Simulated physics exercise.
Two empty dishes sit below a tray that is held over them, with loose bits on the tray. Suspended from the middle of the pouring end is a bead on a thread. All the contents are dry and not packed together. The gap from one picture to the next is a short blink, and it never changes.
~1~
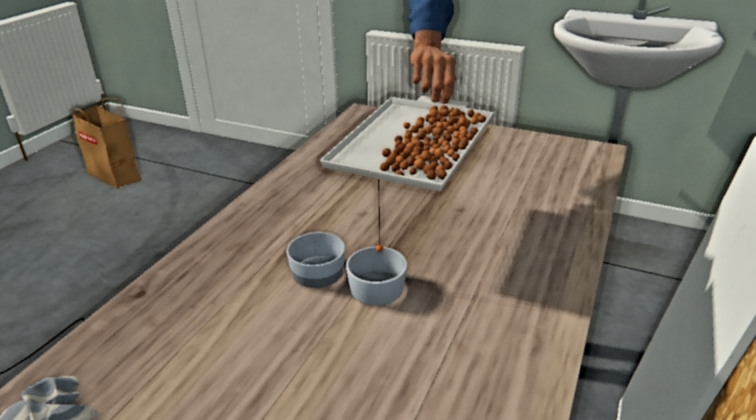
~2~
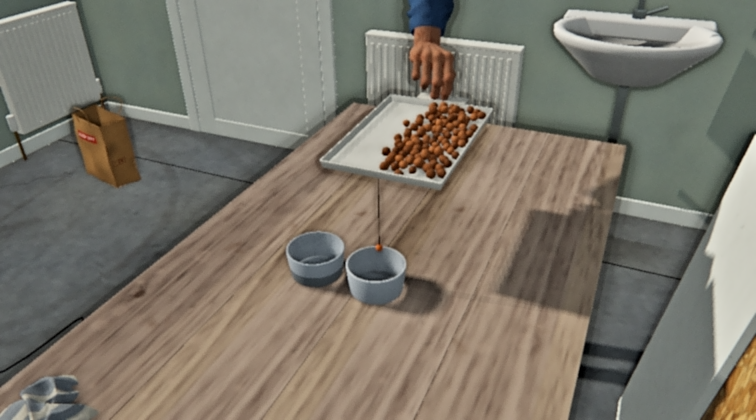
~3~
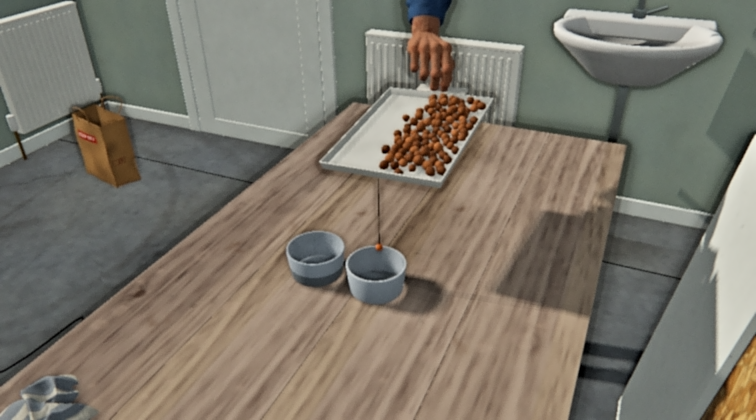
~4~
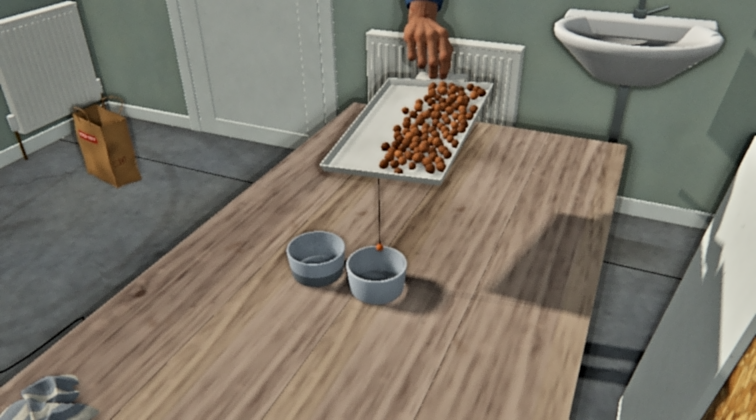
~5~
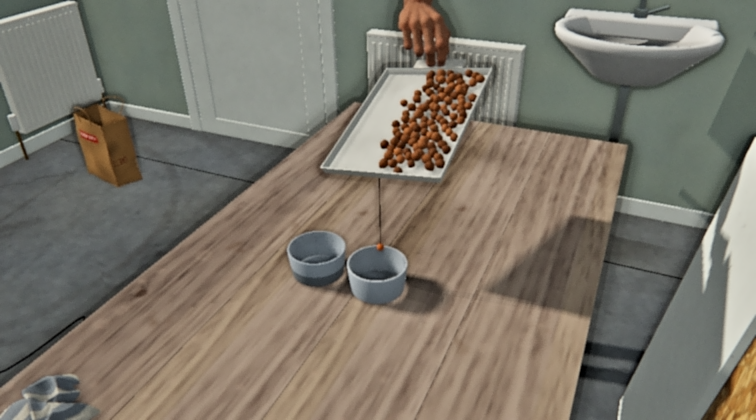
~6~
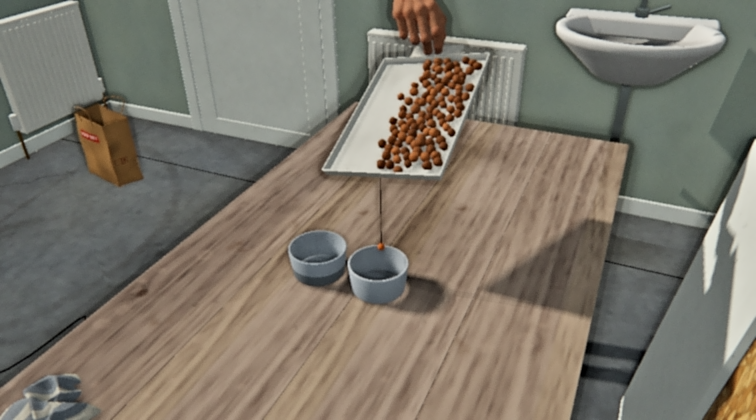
In the video, a hand holds the far end of a white tray of hazelnuts above a wooden table with two grey dishes and gradually raises it, tilting the tray toward the dishes while a bead hangs from its near edge.
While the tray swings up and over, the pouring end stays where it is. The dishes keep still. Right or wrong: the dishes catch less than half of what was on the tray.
Wrong - they catch more than half.
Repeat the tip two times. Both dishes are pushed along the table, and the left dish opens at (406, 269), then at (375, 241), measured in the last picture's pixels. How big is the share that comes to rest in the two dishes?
About 0 and 0 per cent respectively.
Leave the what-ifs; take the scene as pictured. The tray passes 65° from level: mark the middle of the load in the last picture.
In the last view the centre sits at roughly (363, 141).
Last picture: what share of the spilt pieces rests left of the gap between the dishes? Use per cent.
My estimate is some 70 per cent.
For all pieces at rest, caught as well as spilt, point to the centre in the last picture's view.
Last view, centre at rest - approx. (321, 267).
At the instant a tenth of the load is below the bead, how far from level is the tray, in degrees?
Close to 80° of tilt at that moment.
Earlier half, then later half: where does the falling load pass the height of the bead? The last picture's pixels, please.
At (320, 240) for the first part, then at (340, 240) for the others.
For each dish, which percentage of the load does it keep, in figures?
Roughly 60 in a hundred for the left dish, roughly 10 in a hundred for the right dish.
Just after the last frame, tray tipped steeply; almost all on the tray; just a few in the right dish; just a few in the left dish; about a tenth in the air.
A moment on, tray tipped past a quarter turn; roughly a third on the tray; just a few in the right dish; roughly a quarter in the left dish; about a tenth outside both; roughly a quarter in the air.
Further on, tray tipped past a quarter turn; about a tenth in the right dish; roughly half in the left dish; roughly a third outside both.
When it is over, tray tipped past a quarter turn; about a tenth in the right dish; roughly half in the left dish; roughly a third outside both.
